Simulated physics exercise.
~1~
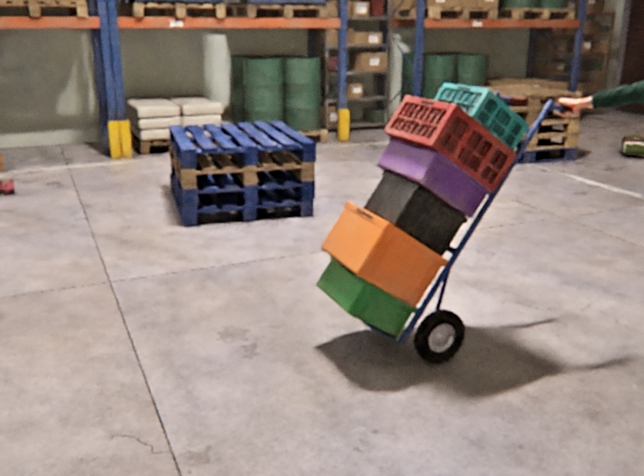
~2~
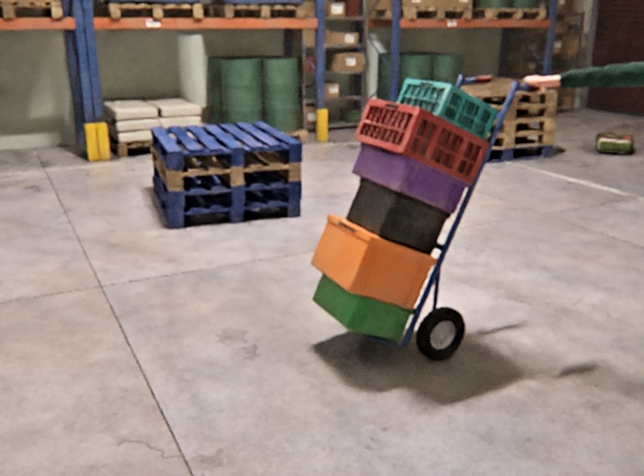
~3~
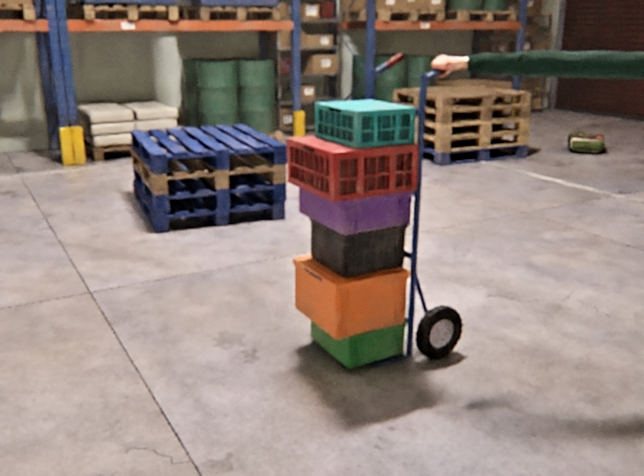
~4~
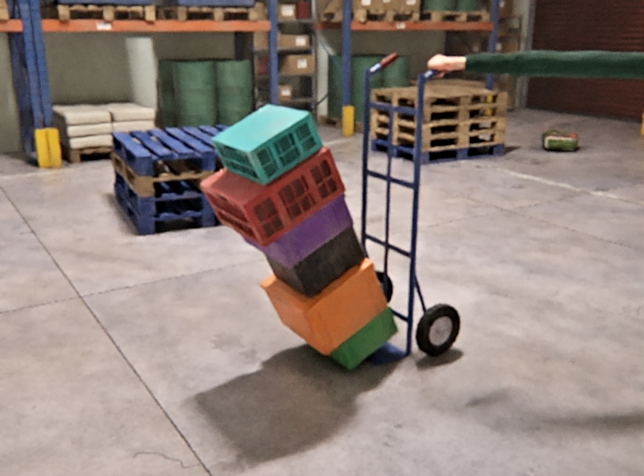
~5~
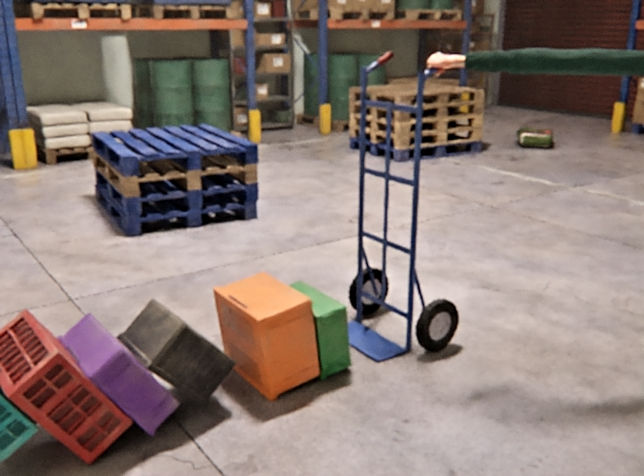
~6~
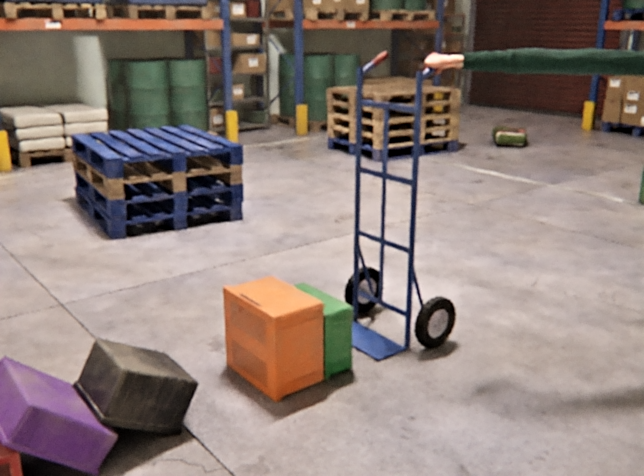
In a warehouse, a green-sleeved arm swung a tilted hand truck upright, and its stack of six crates and totes toppled forward to the left, scattering across the floor, with the orange and green ones lying over near the truck's plate.
